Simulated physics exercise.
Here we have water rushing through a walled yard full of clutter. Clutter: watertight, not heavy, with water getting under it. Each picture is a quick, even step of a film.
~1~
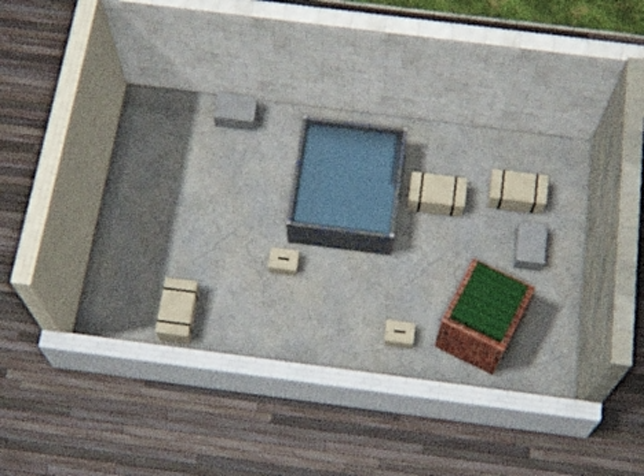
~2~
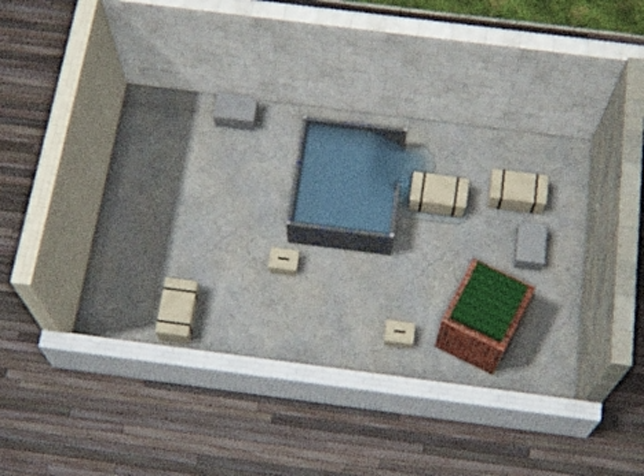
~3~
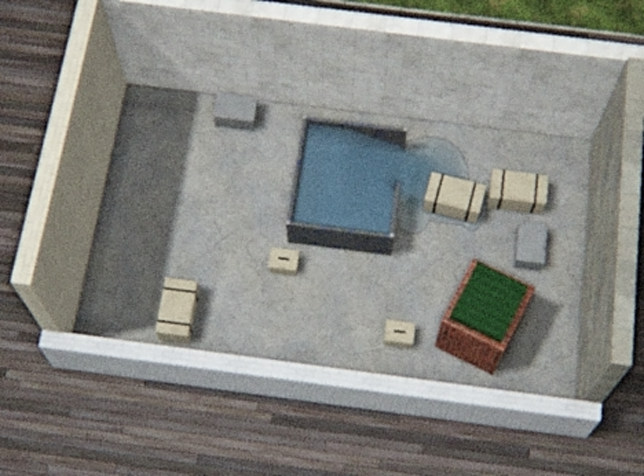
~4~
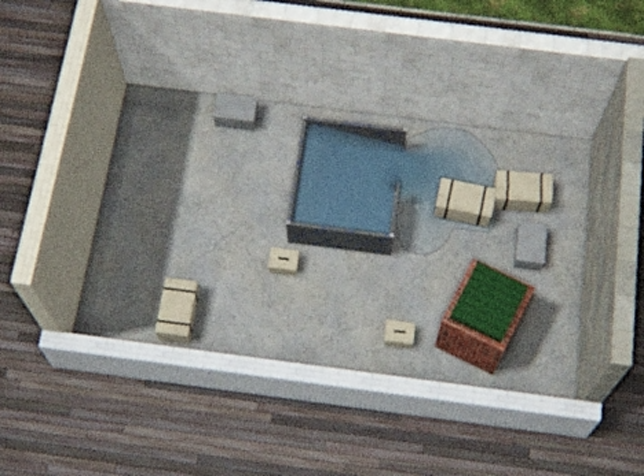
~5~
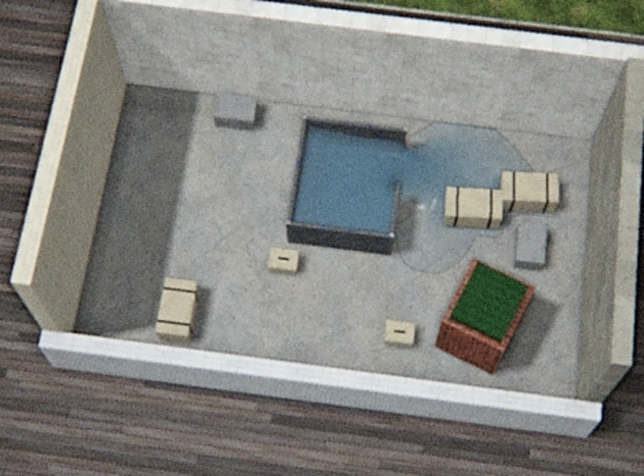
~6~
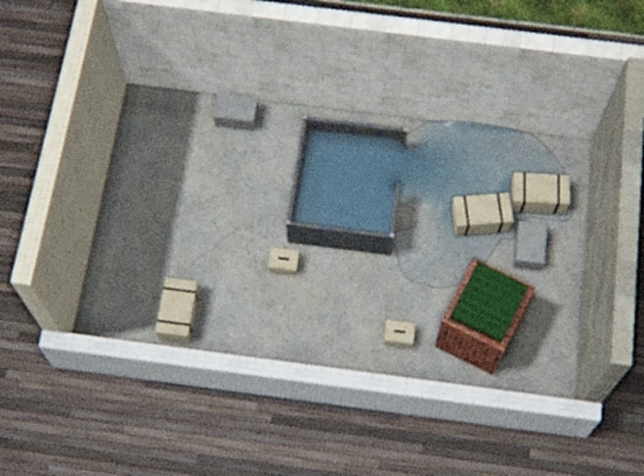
In this clip, water pours from the right side of a raised pool in a walled yard and spreads across the floor, pushing the nearest strapped trunk to the right, then shifting a second trunk beside it.
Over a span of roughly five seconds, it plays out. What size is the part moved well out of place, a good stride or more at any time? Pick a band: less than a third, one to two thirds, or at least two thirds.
The fraction is one to two thirds of them.
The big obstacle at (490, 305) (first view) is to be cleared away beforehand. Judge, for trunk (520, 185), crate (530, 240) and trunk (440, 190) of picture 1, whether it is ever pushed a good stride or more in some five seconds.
Item one was driven off; item two was driven off; item three was driven off.
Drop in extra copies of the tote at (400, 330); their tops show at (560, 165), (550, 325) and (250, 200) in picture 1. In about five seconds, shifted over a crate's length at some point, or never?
Copy by copy, in order: Relocated, relocated, largely stays.
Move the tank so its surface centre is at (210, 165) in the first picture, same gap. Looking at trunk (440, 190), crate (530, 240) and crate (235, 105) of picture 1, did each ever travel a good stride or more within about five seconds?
Object by object, in turn: Travelled a good distance, travelled a good distance, lingered near its place.
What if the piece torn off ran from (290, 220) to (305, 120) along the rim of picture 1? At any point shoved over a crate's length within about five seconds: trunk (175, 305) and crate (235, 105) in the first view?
Well, the pair come out as travelled far enough and travelled far enough.
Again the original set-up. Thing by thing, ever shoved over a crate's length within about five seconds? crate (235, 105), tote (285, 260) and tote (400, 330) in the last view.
Never got far, then never got far, then never got far.
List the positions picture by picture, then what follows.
A trunk at (438, 189), on the bottom; a trunk at (519, 186), on the bottom; 0 of 7 have shifted, in the first picture.
A trunk at (440, 189) rests on the ground; a trunk at (519, 186), on the bottom; 0 of 7 have shifted, in the second picture.
A trunk at (456, 192), on the bottom, close to its start; a trunk at (519, 186) rests on the ground; 1 of 7 have shifted, in the third picture.
A trunk at (466, 197) rests on the ground, a stride from its start; a trunk at (525, 186), on the bottom, close to its start; 2 of 7 have shifted, in the fourth picture.
A trunk at (474, 203), on the bottom, a stride from its start; a trunk at (531, 187), on the bottom, close to its start; 2 of 7 have shifted, in the fifth picture.
A trunk at (483, 209), on the bottom, a stride from its start; a trunk at (542, 188), on the bottom, a stride from its start; 2 of 7 have shifted, in the sixth picture.
A moment on, 2 of 7 are well off their spots; 0 afloat.
Next, 3 of 7 are well off their spots; 2 afloat.
Later, 3 of 7 are well off their spots; 3 afloat.
In the end, 3 of 7 are well off their spots, and 3 have been at some point; 3 afloat.
